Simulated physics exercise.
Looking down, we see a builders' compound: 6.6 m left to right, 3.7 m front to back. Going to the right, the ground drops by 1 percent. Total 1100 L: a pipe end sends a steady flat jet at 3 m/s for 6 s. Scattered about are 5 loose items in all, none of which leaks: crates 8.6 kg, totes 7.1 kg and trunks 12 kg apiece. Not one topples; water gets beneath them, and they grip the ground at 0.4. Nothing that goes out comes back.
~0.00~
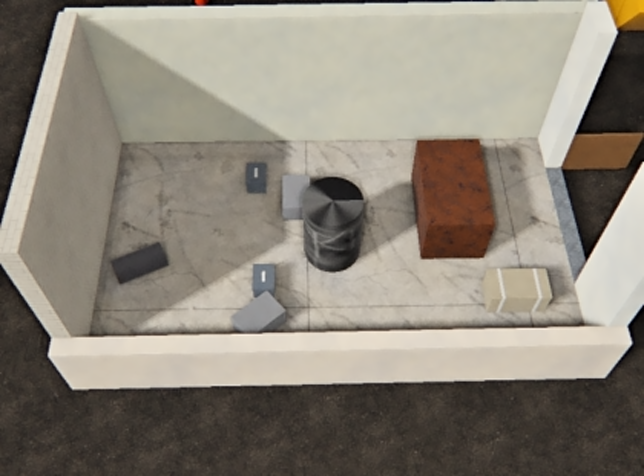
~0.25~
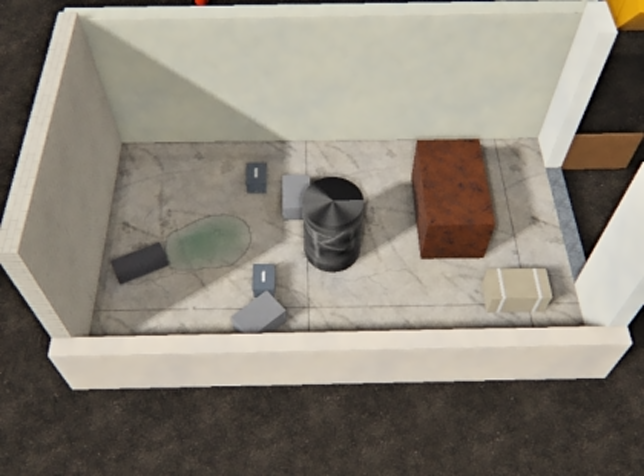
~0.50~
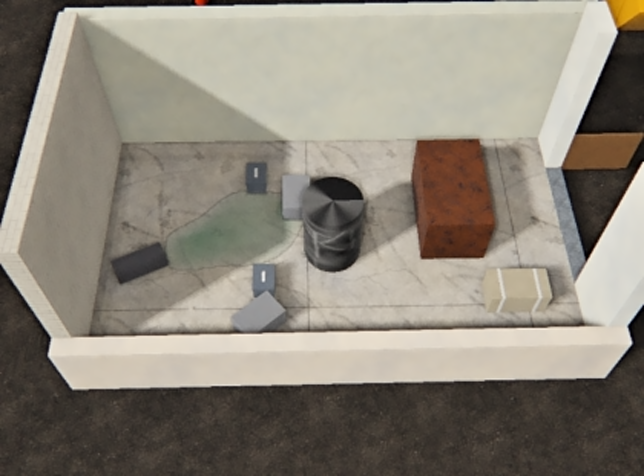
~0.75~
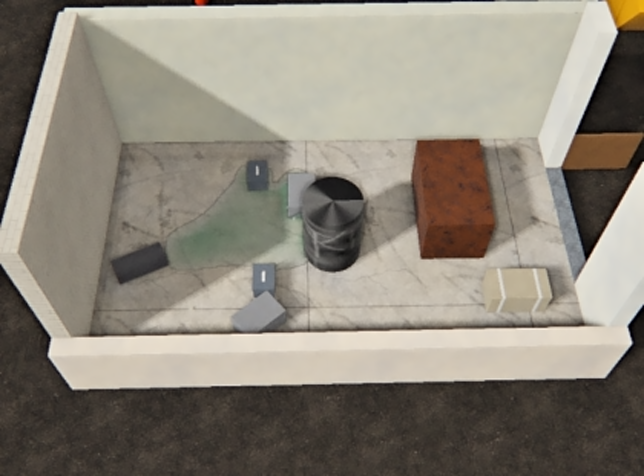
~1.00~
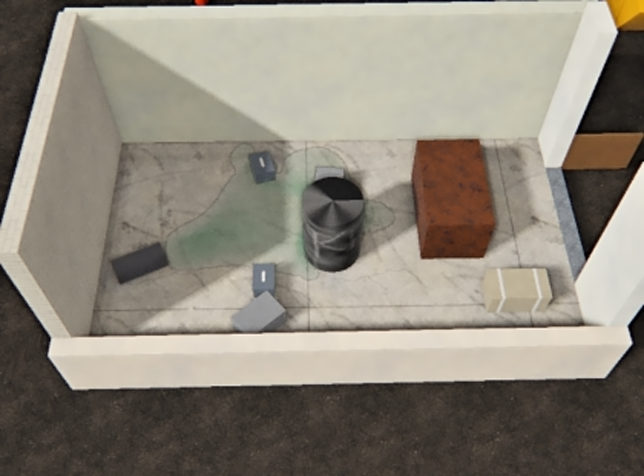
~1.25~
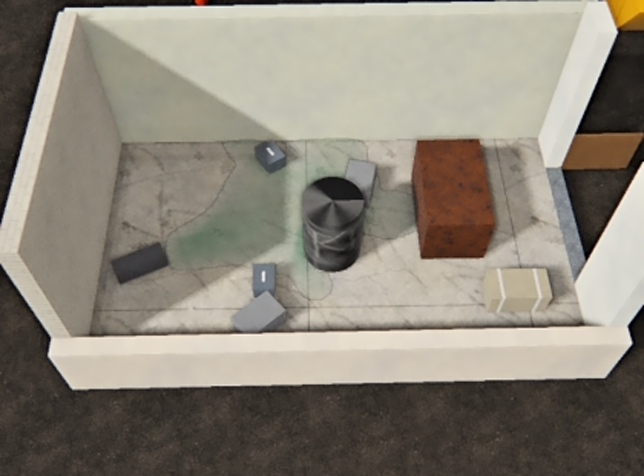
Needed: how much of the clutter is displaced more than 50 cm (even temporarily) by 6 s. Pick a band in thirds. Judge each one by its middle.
Band: One to two thirds.
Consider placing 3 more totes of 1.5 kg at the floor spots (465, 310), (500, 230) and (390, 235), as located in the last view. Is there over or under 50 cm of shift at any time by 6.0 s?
In the order asked: Stays inside the line, stays inside the line, stays inside the line.
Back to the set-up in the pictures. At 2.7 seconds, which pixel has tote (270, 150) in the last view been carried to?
Roughly (309, 136) in the same view.
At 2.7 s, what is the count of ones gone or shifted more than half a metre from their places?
At that time I count 2.
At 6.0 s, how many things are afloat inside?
Total: 1.
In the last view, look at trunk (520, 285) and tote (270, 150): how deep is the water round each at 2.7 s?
About 0 and 8 cm.
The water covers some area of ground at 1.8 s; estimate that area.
I'd estimate close to 7.5 m2.
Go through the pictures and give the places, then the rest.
The first picture shows a crate at (296, 191), on the bottom; a tote at (256, 173) rests on the ground; water covers 0.0 m2; 0 of 5 have shifted.
The second picture shows a crate at (296, 191), on the bottom; a tote at (256, 173), on the bottom; water covers 0.8 m2; 0 of 5 have shifted.
The third picture shows a crate at (296, 191) rests on the ground; a tote at (256, 173) rests on the ground; 1.7 m2 under water; 0 of 5 have shifted.
The fourth picture shows a crate at (301, 190), on the bottom, 8 cm from its start; a tote at (257, 171) rests on the ground, 4 cm from its start; water covers 2.7 m2; 1 of 5 have shifted.
The fifth picture shows a crate at (329, 184), on the bottom, 49 cm from its start; a tote at (262, 163), on the bottom, 22 cm from its start; water covers 4.1 m2; 2 of 5 have shifted.
The sixth picture shows a crate at (359, 177), on the bottom, 96 cm from its start; a tote at (270, 152) rests on the ground, 46 cm from its start; 5.5 m2 under water; 2 of 5 have shifted.
After 1.8 s 2 of 5 are over 50 cm from their spots; 1 afloat.
After 2.7 s 2 of 5 are over 50 cm from their spots; 2 afloat.
After 4.2 s 2 of 5 are over 50 cm from their spots; 2 afloat.
After 6.0 s 2 of 5 are over 50 cm from their spots, and 2 have been at some point; 1 afloat.
